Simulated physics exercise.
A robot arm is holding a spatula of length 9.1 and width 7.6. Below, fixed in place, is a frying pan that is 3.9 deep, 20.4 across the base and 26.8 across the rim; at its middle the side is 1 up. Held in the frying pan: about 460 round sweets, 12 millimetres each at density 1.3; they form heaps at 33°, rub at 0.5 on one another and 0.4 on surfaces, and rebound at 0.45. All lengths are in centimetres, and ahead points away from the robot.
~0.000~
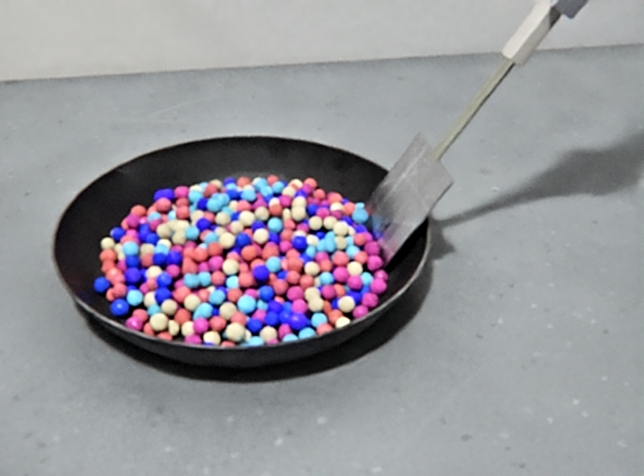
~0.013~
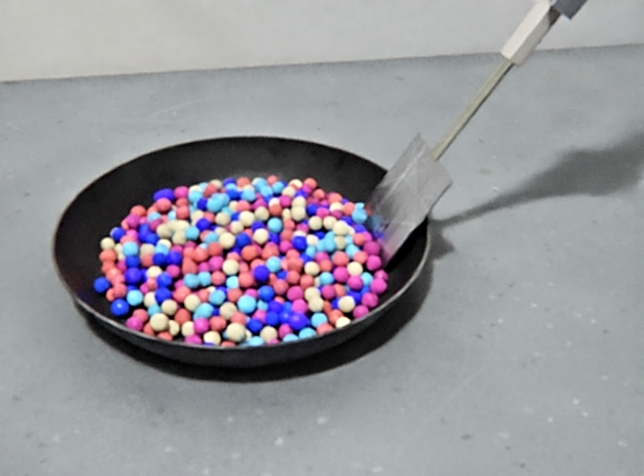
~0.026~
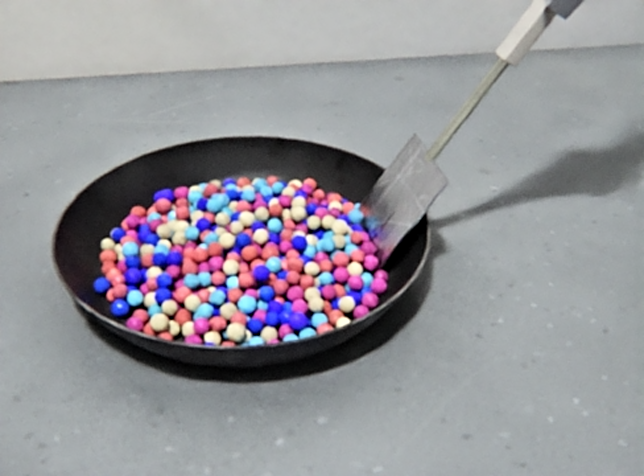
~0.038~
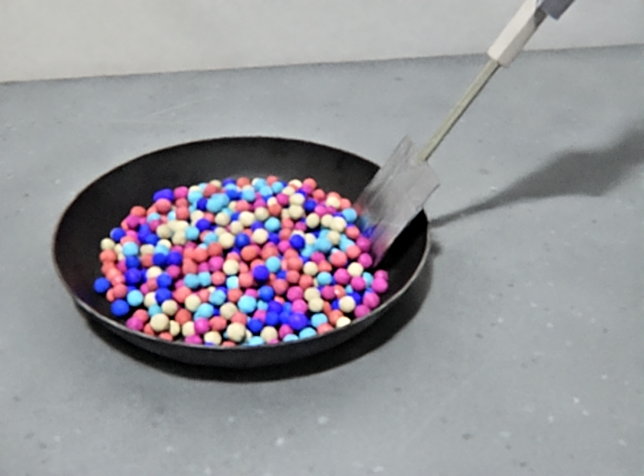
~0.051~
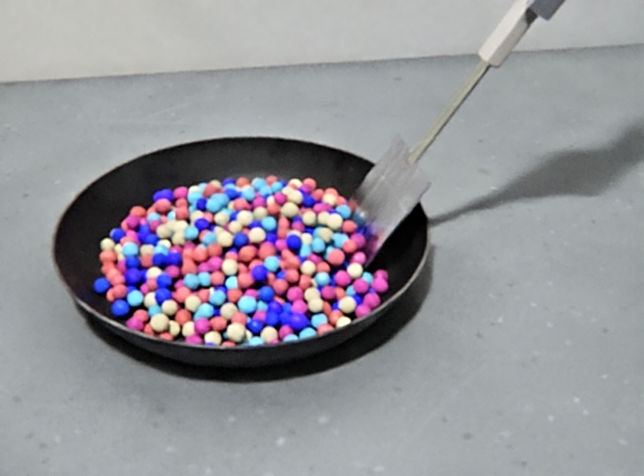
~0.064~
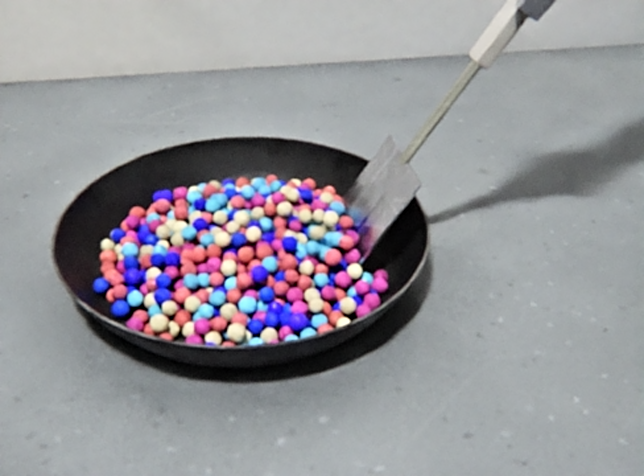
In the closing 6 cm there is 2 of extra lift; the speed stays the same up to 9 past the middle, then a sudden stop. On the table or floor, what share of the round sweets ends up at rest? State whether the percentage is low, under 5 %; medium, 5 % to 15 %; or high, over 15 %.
The percentage is medium.
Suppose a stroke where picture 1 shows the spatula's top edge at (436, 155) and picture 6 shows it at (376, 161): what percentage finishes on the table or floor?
25 %.
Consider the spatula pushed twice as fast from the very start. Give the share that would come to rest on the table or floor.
20 %.
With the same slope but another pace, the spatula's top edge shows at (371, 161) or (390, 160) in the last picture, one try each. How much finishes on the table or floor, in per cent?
Some 25 and 15 per cent.
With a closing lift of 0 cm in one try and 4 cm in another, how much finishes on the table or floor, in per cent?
Roughly 5 per cent, then 10 per cent.
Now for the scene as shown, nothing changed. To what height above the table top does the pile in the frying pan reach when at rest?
It reaches around 5.5 cm.
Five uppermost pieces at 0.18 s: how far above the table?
About 5 centimetres.
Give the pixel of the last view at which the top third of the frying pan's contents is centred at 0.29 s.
It is centred at about (162, 241).
After 0.18 s, sloping 57°, highest piece 5 above the table; 464 in the frying pan.
After 0.29 s, sloping 57°, highest piece 6 above the table; 464 in the frying pan.
After 0.55 s, sloping 57°, highest piece 6 above the table; 427 in the frying pan, 34 on the table or floor, 3 on the blade or in flight.
After 1.60 s, sloping 57°, highest piece 5 above the table; 426 in the frying pan, 38 on the table or floor.
In the end, 426 in the frying pan, 38 on the table or floor. That is 8 % on the table or floor.
